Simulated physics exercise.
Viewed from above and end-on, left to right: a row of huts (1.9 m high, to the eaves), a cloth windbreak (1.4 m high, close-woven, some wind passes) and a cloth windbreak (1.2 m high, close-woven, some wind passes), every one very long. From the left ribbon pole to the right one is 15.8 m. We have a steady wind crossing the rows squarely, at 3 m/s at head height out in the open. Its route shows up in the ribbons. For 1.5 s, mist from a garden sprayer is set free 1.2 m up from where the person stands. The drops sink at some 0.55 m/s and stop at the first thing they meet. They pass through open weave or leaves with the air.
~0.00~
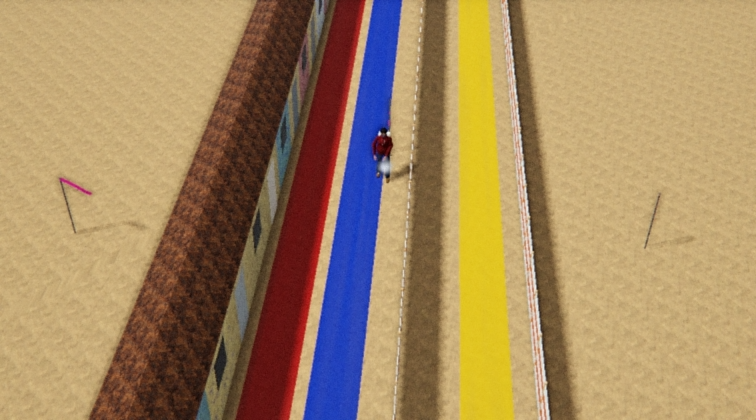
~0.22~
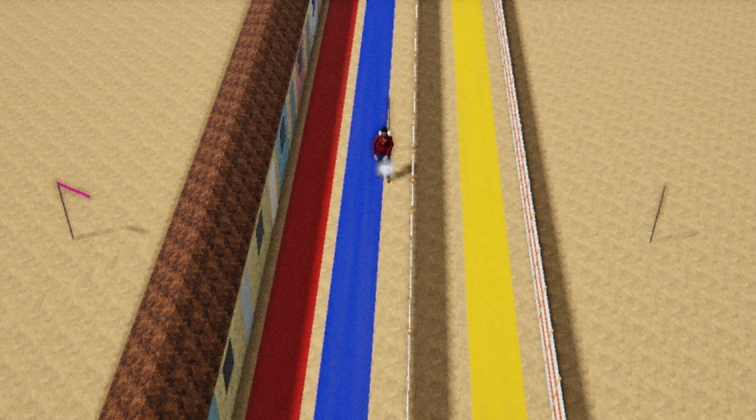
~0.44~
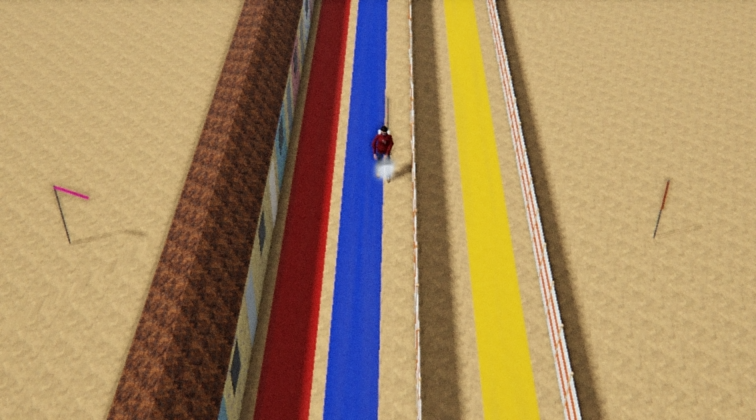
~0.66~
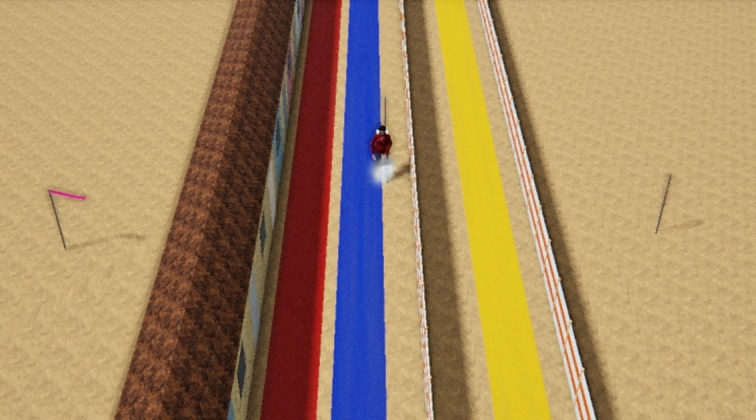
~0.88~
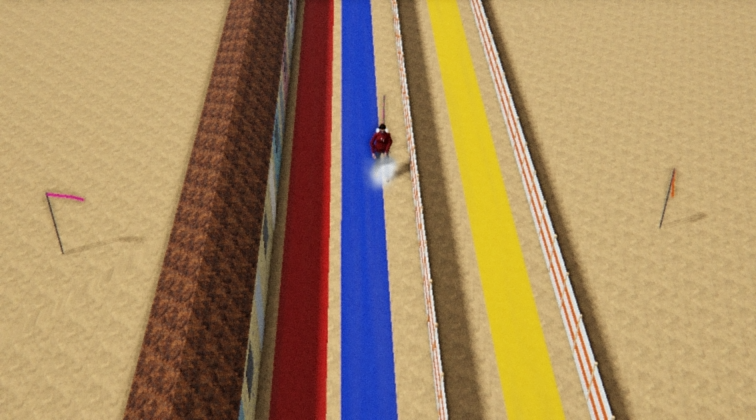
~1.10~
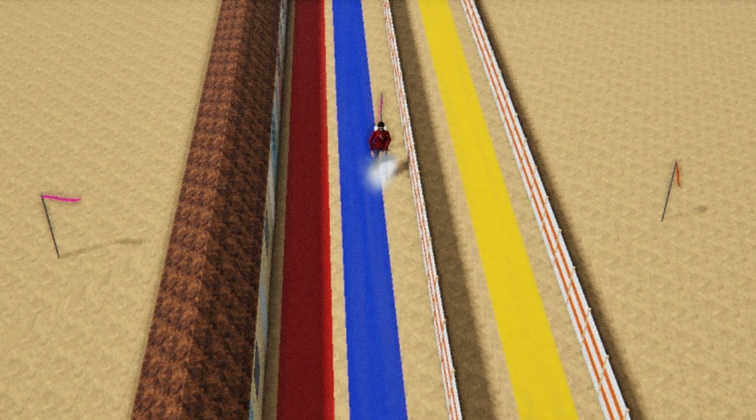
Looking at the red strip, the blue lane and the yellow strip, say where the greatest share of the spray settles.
Most of it settles on the blue one.
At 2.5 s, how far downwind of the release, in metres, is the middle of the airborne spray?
It works out to about 0.5 m.
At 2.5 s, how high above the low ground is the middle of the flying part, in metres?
Roughly 0.4 m up.
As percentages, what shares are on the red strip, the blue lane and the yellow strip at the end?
About 2 per cent red, 90 per cent blue and 0 per cent yellow.
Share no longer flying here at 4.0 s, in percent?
I reckon it's close to 80 percent.
After 2.5 s, 78 % is in the air or yet to come; 20 % lies on the blue lane, 0 % on the yellow strip and 0 % on the red strip; the middle of what still flies is 0.5 m above the low ground, near (374, 183).
After 4.0 s, 22 % is in the air or yet to come; 72 % lies on the blue lane, 0 % on the yellow strip and 0 % on the red strip; the middle of what still flies is 0.3 m above the low ground, near (363, 188).
After 8.0 s, 1 % is in the air or yet to come; 88 % lies on the blue lane, 0 % on the yellow strip and 1 % on the red strip.
After 20.0 s, 0 % is in the air or yet to come; 89 % lies on the blue lane, 0 % on the yellow strip and 2 % on the red strip.
After 45.0 s, 0 % is in the air or yet to come; 89 % lies on the blue lane, 0 % on the yellow strip and 2 % on the red strip.
